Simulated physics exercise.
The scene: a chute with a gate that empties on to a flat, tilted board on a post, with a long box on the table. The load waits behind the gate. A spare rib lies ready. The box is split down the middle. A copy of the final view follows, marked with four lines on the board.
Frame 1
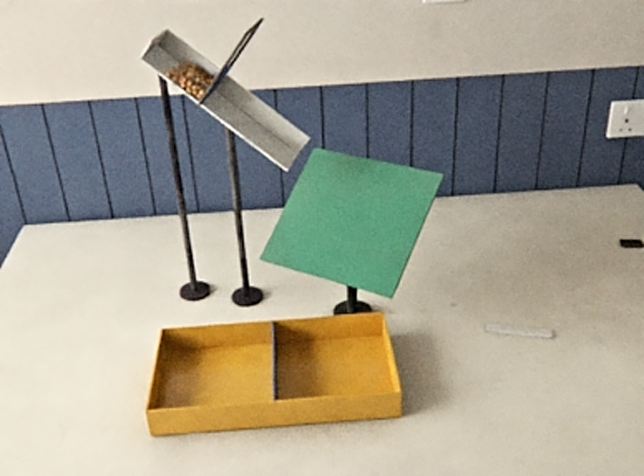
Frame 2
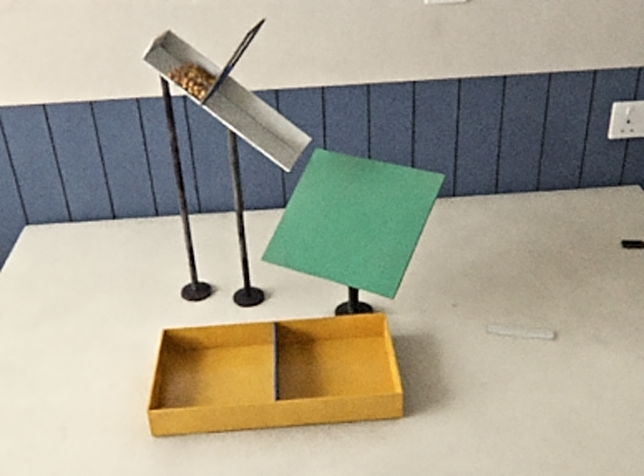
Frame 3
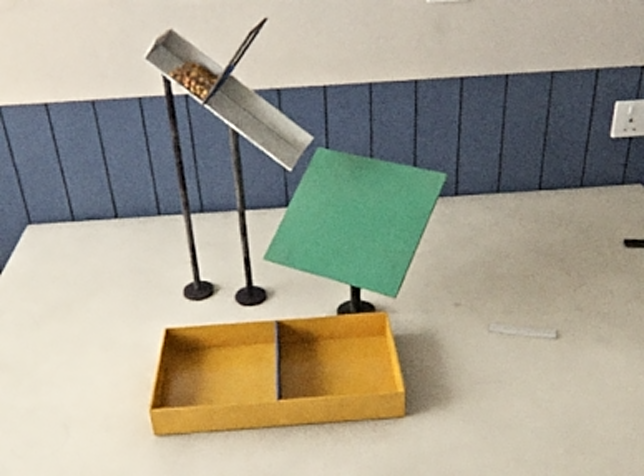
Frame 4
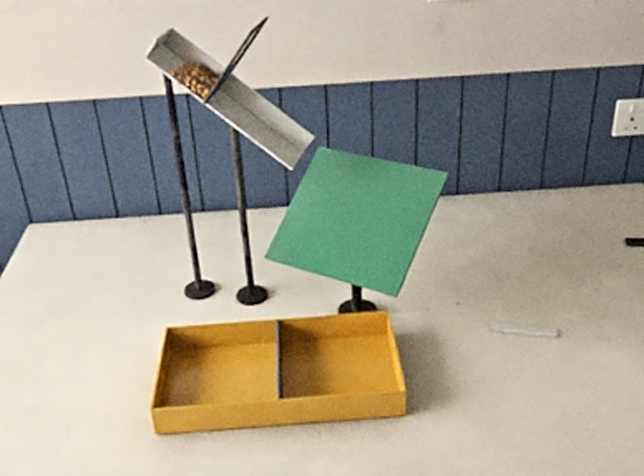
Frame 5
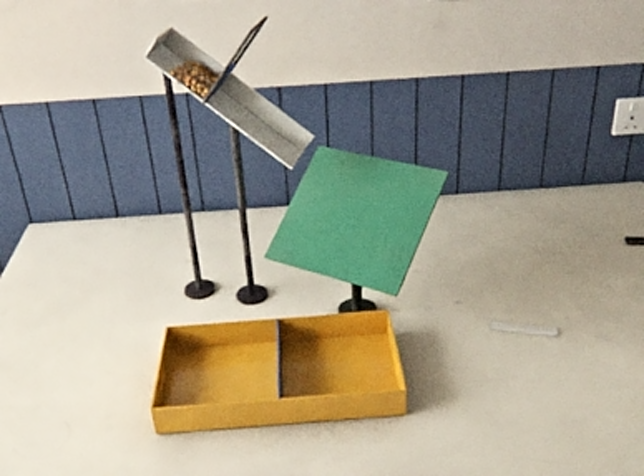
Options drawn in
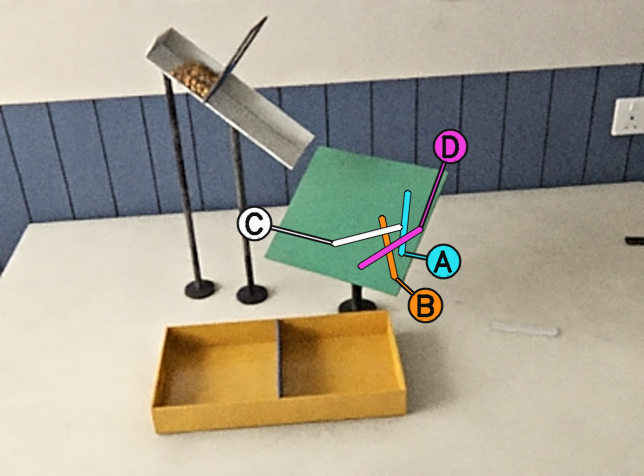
A yellow divided box sitting still on a table below a tilted green board and a raised chute holding wooden beads.
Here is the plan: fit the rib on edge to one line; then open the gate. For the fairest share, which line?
C is best.
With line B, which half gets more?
The right half.
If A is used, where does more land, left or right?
The right half.
On the marked copy, line A from (407, 193) to (401, 253); line B from (382, 218) to (394, 276); line C from (399, 227) to (334, 243); line D from (419, 229) to (361, 266).
For line A, of what is caught, a small part in the left half, nearly all in the right.
For line B, of what is caught, a small part in the left half, nearly all in the right.
For line C, of what is caught, about half in the left half, about half in the right.
For line D, of what is caught, a small part in the left half, nearly all in the right.
